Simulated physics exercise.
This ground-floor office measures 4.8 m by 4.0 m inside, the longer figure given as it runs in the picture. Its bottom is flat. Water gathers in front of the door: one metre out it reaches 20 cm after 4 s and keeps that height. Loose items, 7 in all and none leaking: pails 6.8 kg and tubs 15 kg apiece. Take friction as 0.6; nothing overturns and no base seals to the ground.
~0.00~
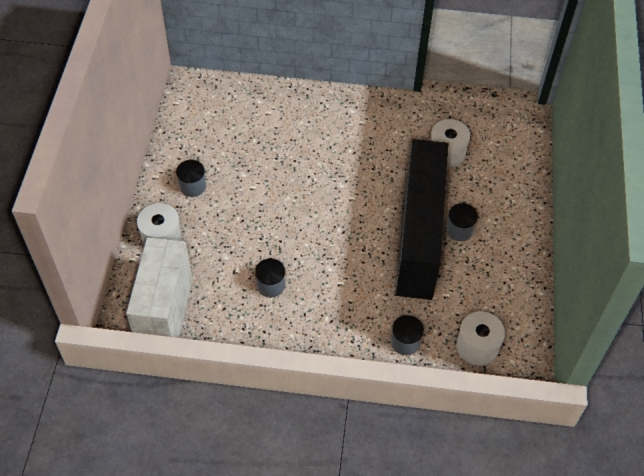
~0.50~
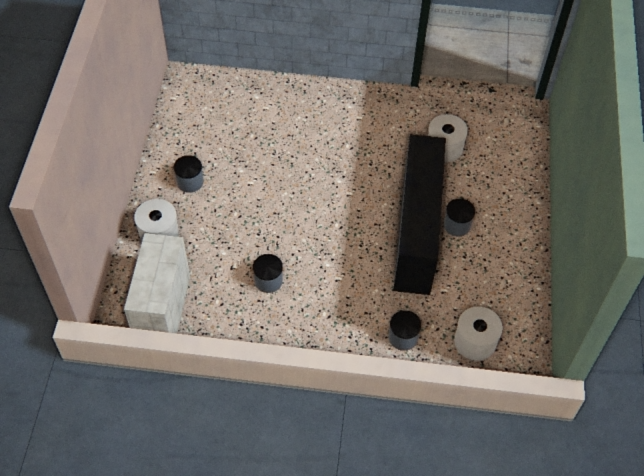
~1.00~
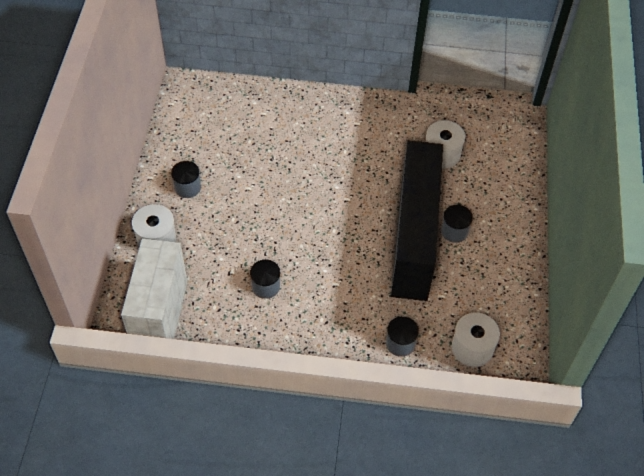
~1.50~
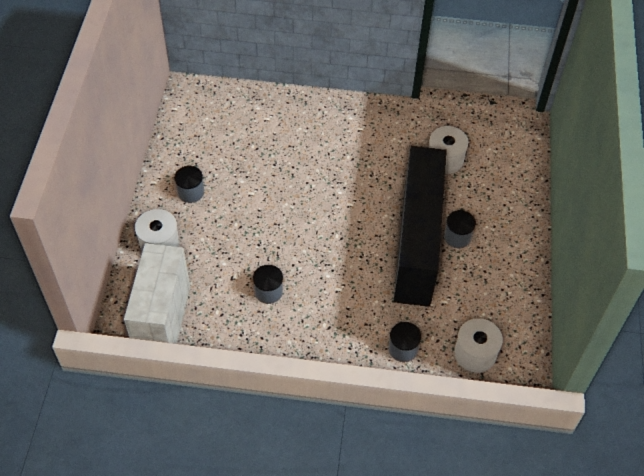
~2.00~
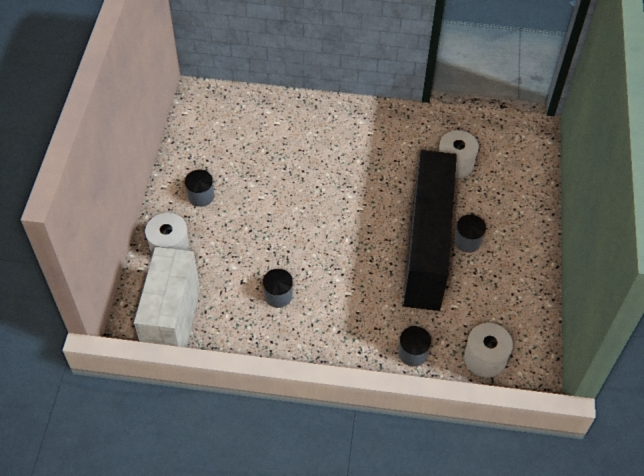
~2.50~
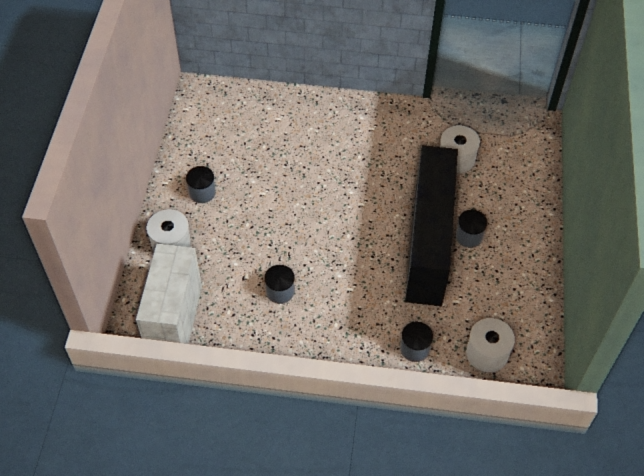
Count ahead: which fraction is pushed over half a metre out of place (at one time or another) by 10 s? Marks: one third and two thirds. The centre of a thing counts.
Share: One to two thirds.
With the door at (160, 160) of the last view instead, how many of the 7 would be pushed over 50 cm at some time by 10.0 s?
Then 1.
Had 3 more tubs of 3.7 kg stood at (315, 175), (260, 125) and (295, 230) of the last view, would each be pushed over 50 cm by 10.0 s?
In turn: More, less, more.
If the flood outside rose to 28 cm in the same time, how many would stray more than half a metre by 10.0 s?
In that case 6 of them.
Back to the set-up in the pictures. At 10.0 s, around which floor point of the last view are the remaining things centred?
Near (319, 263).
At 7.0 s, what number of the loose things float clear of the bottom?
1 of them.
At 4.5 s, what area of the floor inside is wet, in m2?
Some 5.5 m2.
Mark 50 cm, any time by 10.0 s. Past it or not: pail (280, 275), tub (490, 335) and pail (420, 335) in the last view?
In turn: Under, past it, past it.
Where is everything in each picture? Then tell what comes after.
In the first frame, a pail at (190, 171) rests on the ground; a pail at (408, 329) rests on the ground; water covers 0.0 m2; 0 of 7 have shifted.
In the second frame, a pail at (188, 166), on the bottom; a pail at (406, 324) rests on the ground; 0.0 m2 under water; 0 of 7 have shifted.
In the third frame, a pail at (185, 172), on the bottom; a pail at (403, 330), on the bottom; water covers 0.0 m2; 0 of 7 have shifted.
In the fourth frame, a pail at (188, 177), on the bottom; a pail at (406, 336) rests on the ground; 0.0 m2 under water; 0 of 7 have shifted.
In the fifth frame, a pail at (199, 181), on the bottom; a pail at (416, 340), on the bottom; water covers 0.0 m2; 0 of 7 have shifted.
In the sixth frame, a pail at (200, 177) rests on the ground; a pail at (418, 335) rests on the ground; water covers 0.6 m2; 0 of 7 have shifted.
After 3.5 s 0 of 7 are over 50 cm from their spots; 0 afloat.
After 4.5 s 0 of 7 are over 50 cm from their spots; 0 afloat.
After 7.0 s 0 of 7 are over 50 cm from their spots; 1 afloat.
After 10.0 s 3 of 7 are over 50 cm from their spots, and 3 have been at some point; 1 afloat.
